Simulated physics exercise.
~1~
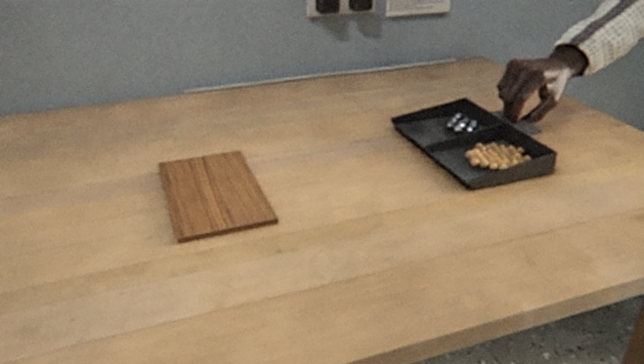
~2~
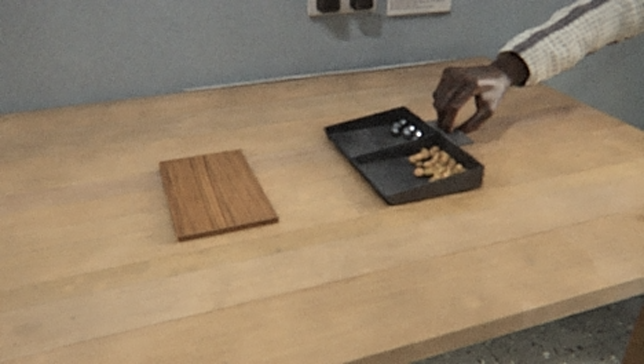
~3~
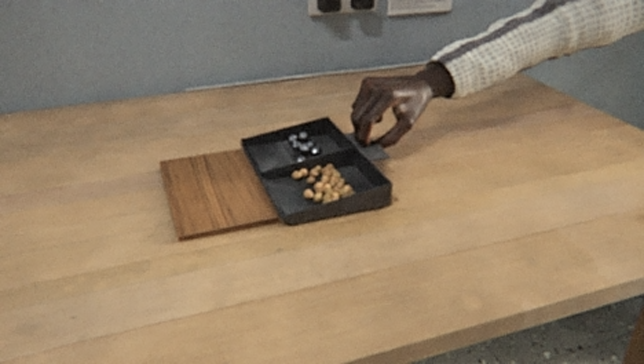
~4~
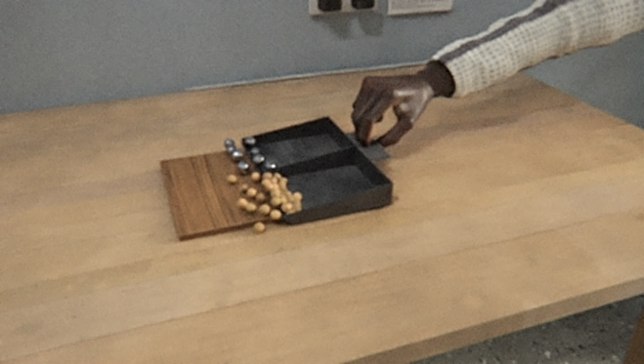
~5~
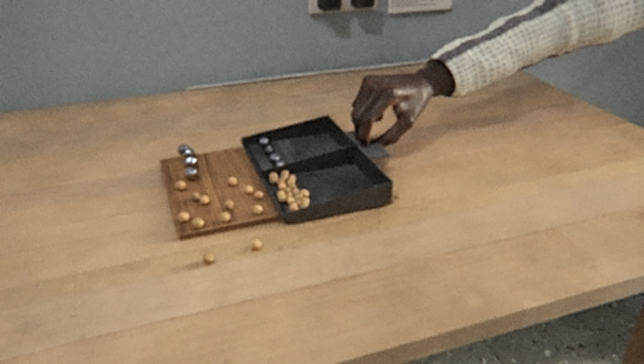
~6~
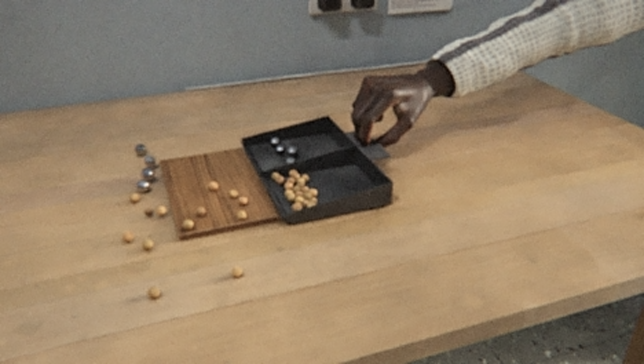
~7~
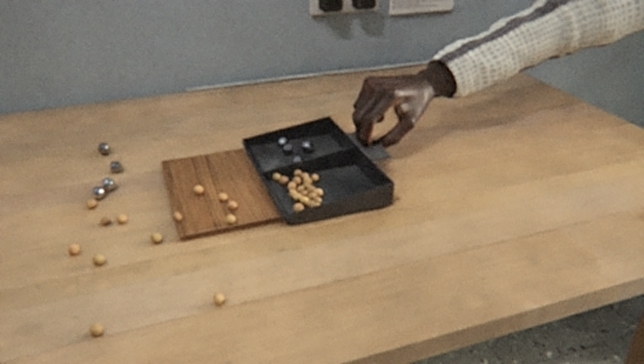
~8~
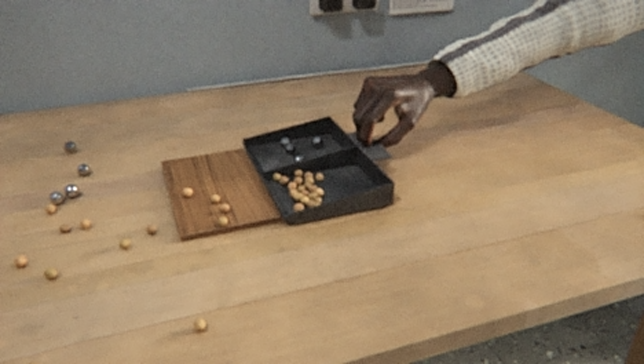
We see a hand slide a black divided tray of tan and dark metallic balls leftward across a wooden table until it stops against a flat brown board, and some of each kind spill over the board and scatter onto the table while the rest stay inside.
